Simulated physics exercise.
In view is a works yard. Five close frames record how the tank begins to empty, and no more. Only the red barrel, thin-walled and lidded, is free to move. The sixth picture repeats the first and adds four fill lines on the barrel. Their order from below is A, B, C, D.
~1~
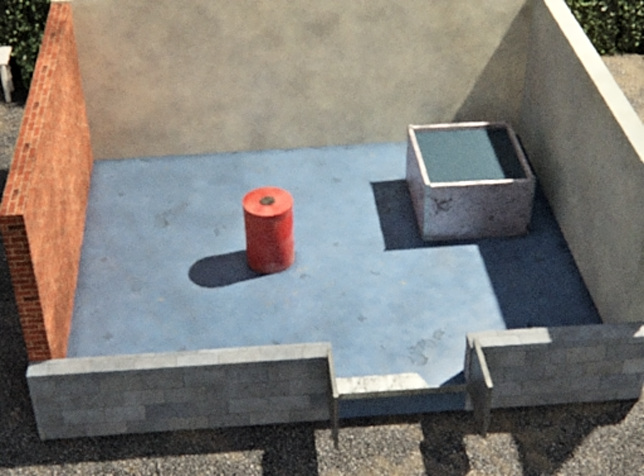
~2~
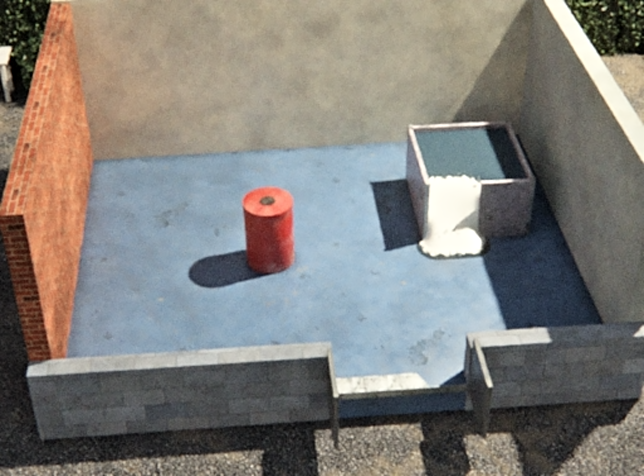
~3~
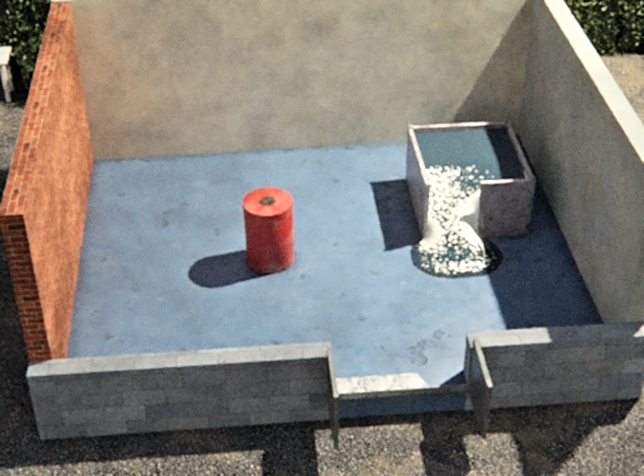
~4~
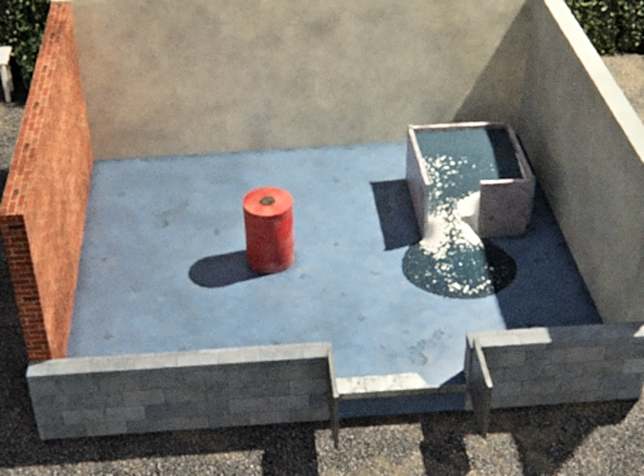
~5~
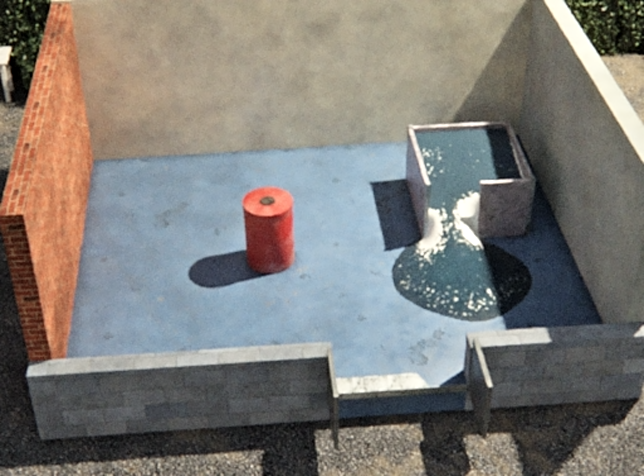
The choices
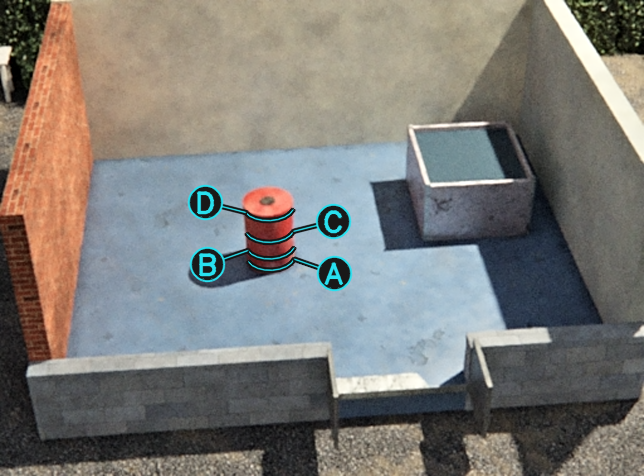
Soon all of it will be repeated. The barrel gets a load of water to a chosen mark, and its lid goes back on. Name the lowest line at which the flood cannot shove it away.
Go for A.
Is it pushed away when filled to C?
No, that is safe.
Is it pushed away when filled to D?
No, that is safe.
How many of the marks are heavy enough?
All four.
On the marked copy, A at (272, 270); B at (271, 258); C at (271, 242); D at (270, 220); from the bottom up A, B, C, D.
With A, it does not move.
With B, it does not move.
With C, it does not move.
With D, it does not move.
